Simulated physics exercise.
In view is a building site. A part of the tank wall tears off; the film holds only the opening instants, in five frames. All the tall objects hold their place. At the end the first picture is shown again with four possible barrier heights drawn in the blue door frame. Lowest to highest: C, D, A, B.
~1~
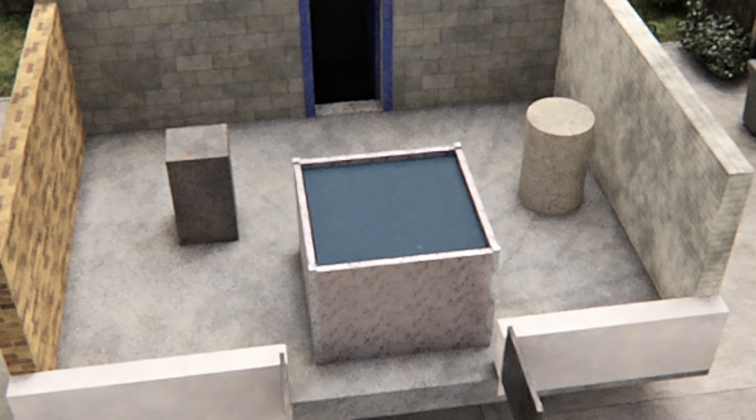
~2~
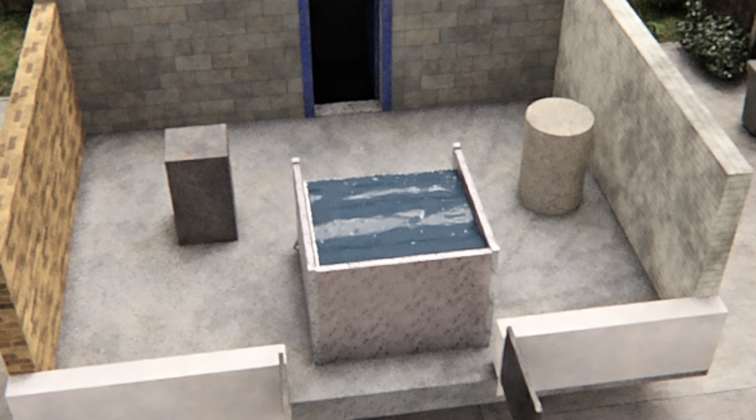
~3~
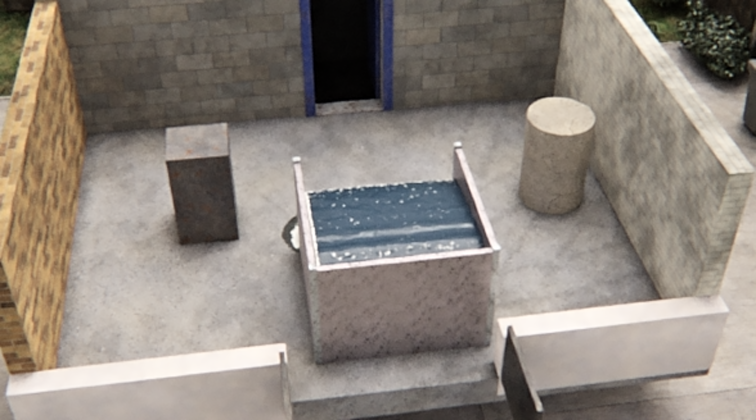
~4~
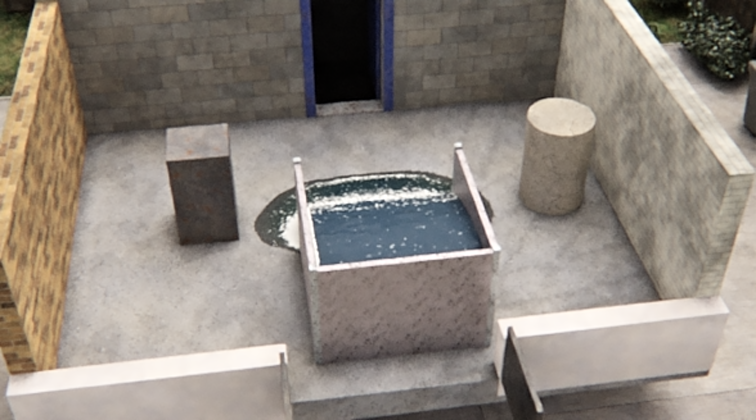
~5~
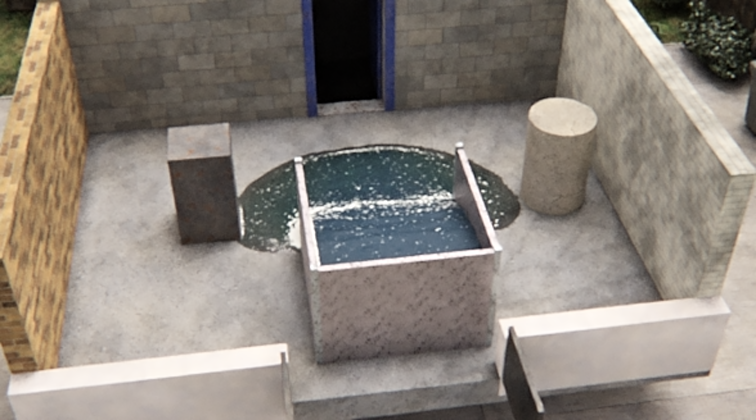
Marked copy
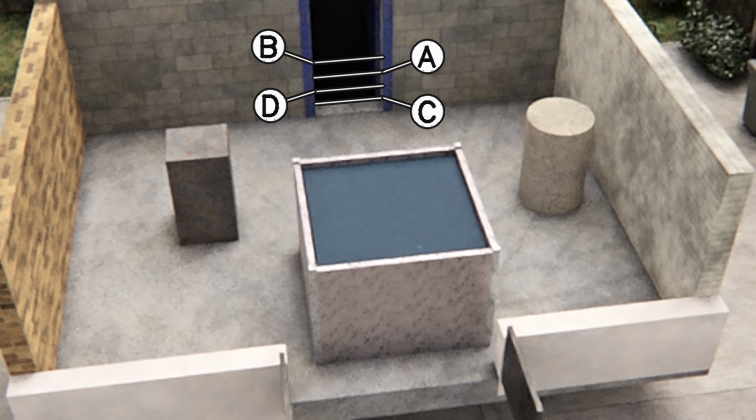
Water in a raised tank in a walled yard churned as the tank's back side opened, then poured out behind it and spread across the concrete floor toward the dark block and round pillar.
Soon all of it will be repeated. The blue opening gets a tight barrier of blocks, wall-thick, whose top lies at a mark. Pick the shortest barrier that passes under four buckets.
A is the one.
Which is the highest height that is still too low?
The answer is D.
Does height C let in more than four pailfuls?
Yes, it does.
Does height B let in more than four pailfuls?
No.
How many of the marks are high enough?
Two.
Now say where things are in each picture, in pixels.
The first frame shows water in the tank at rest, its middle at (391, 210); foot of the blue doorway at (349, 113); open gate at (393, 328).
In the second frame, water covers 2 % of the ground, its front hidden from here.
In the third frame, water covers 5 % of the ground, its front hidden from here.
In the fourth frame, water covers 11 % of the ground, its front hidden from here.
In the fifth frame, 19 % of the ground under water, visible out to (503, 190).
In white, A at (348, 74); B at (348, 59); C at (349, 100); D at (348, 88); from the bottom up C, D, A, B.
Choosing A, a bucket or two gets in.
Choosing B, nothing gets over.
Choosing C, dozens of bucketfuls pour in.
Choosing D, about 14 bucketfuls get in.
